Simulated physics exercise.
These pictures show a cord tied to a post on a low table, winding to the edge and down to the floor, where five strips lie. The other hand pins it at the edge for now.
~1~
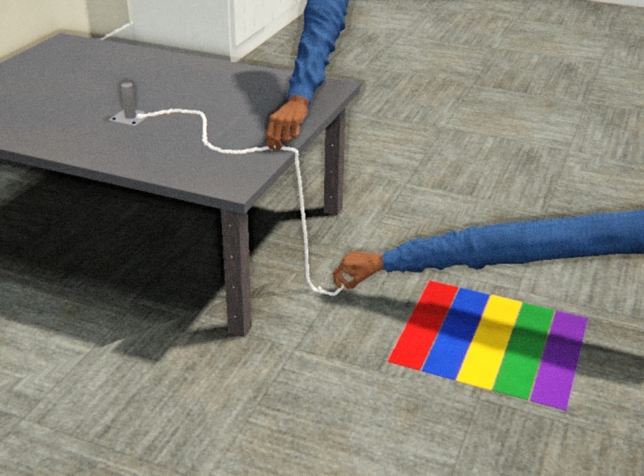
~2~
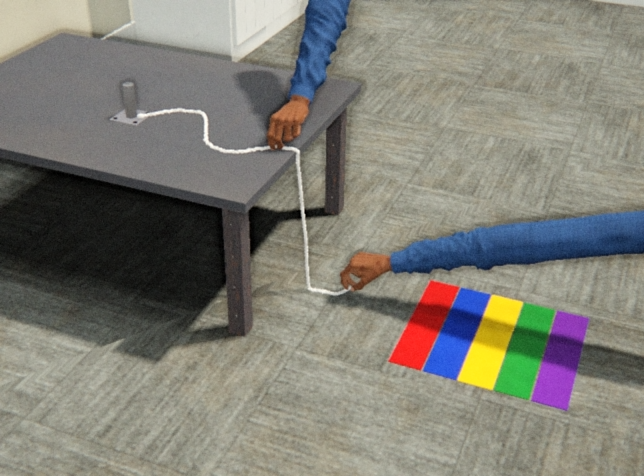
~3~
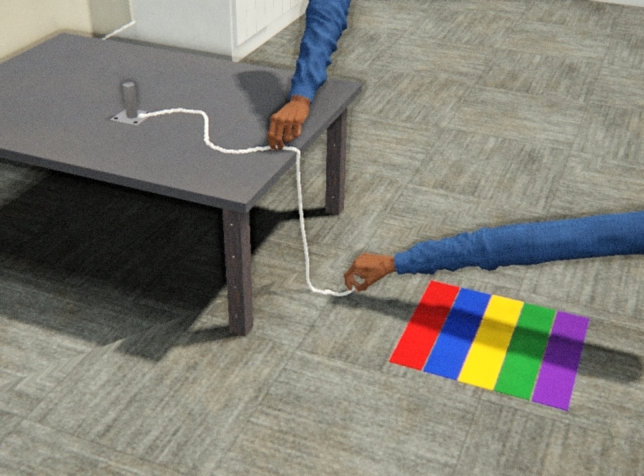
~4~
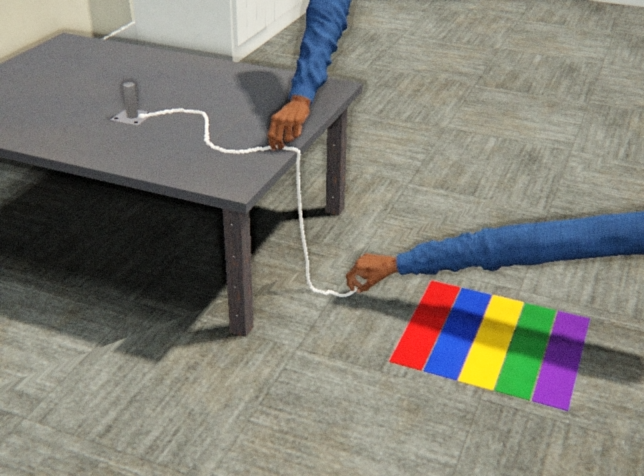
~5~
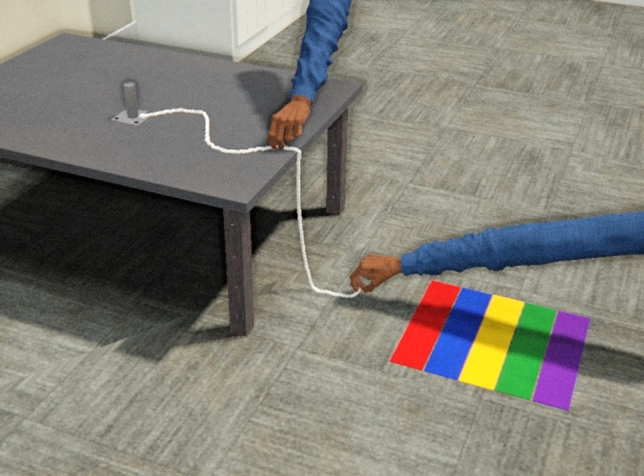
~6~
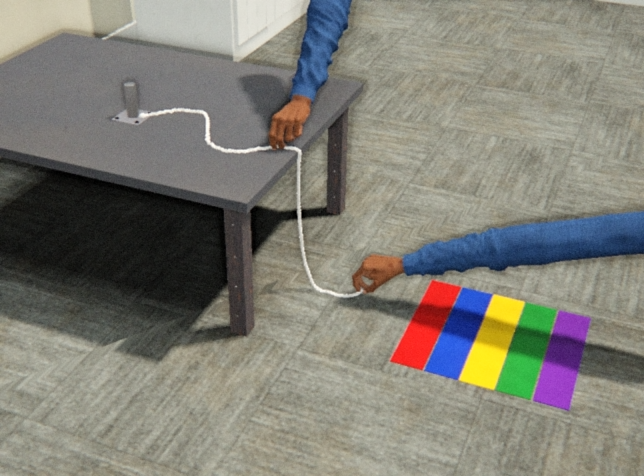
The video shows a white cord running from a post across a low table and over its edge, pinned there by one hand, while another hand near the floor draws the cord's end very slightly right, beside five colored strips.
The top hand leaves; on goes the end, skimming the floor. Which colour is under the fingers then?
The green one.
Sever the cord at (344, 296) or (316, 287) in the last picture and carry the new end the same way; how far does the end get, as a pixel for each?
In that order: (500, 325) and (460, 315).
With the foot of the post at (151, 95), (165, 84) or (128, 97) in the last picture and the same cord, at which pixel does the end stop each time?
Near (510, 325), (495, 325) and (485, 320).
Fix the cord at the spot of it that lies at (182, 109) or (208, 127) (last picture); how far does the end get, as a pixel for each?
In that order: (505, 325) and (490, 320).
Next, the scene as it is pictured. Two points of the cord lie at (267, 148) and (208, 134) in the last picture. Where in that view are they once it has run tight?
At (328, 175), then (249, 140).
Soon after, end near (474, 318); over blue.
After that, end near (509, 327); over yellow.
At the stop, end near (530, 332); over green. It halts on the green strip.
